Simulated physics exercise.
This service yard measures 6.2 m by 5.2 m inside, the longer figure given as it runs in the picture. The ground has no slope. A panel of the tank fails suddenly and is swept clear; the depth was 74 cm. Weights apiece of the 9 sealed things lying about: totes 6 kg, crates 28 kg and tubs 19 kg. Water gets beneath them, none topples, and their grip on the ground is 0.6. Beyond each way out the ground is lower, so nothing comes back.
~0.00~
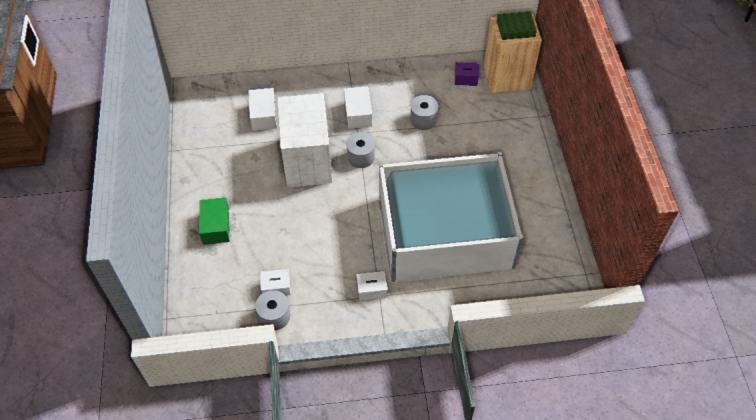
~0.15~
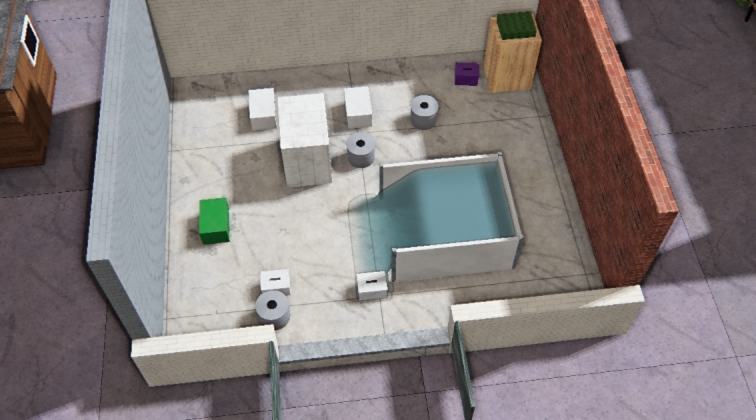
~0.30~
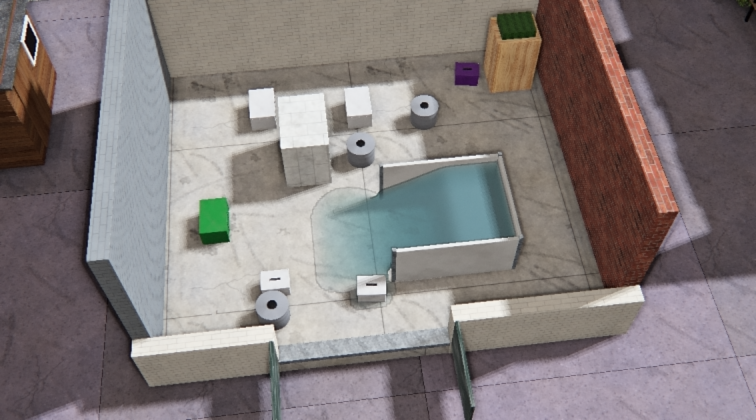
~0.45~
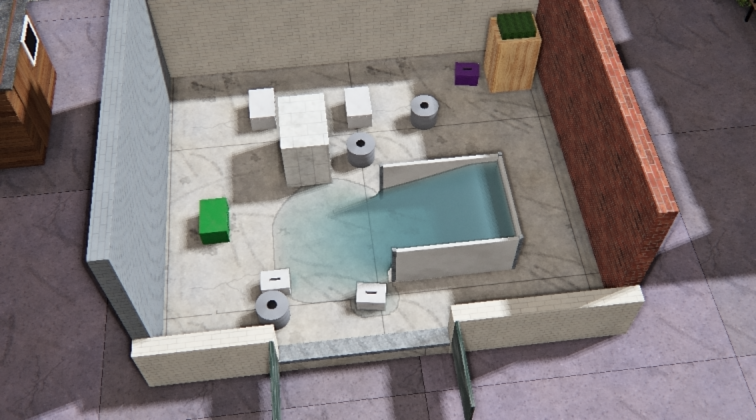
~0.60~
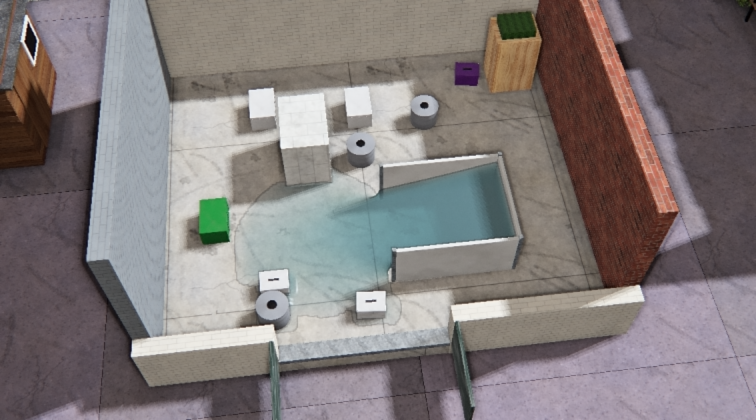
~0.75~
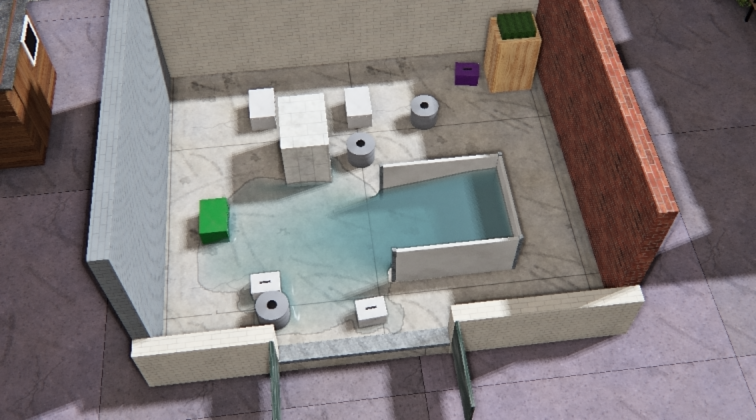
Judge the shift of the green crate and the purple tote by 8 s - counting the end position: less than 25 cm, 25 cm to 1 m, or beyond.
Green crate gets carried off; purple tote is nudged along.
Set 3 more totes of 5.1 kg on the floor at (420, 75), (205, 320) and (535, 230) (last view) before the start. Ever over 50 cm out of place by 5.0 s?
In turn: Under, more, short of it.
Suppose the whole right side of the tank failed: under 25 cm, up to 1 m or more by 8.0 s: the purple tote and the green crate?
Then the purple tote travels far, the green crate stays put.
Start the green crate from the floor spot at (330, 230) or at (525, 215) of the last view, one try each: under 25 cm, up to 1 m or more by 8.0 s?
In turn: It travels far; it holds its place.
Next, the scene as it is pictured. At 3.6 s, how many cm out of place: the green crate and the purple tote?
About 140 and 0 cm.
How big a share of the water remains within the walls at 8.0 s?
Some 82 per cent remains.
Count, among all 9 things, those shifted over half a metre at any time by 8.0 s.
That makes 5.
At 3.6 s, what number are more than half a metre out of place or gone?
By then 3.
After 1.6 s the green crate is near (174, 211), 0.6 m from its start, afloat; the purple tote is near (467, 69), 0.0 m from its start, aground; 0 of 9 are out; 2 afloat.
After 3.6 s the green crate is near (191, 143), 1.4 m from its start, aground; the purple tote is near (467, 69), 0.0 m from its start, aground; 0 of 9 are out; 2 afloat.
After 5.6 s the green crate is near (186, 106), 2.2 m from its start, afloat; the purple tote is near (473, 69), 0.1 m from its start, aground; 0 of 9 are out; 2 afloat.
After 8.0 s the green crate is near (189, 116), 2.0 m from its start, aground; the purple tote is near (486, 96), 0.7 m from its start, aground; 0 of 9 are out; 0 afloat.
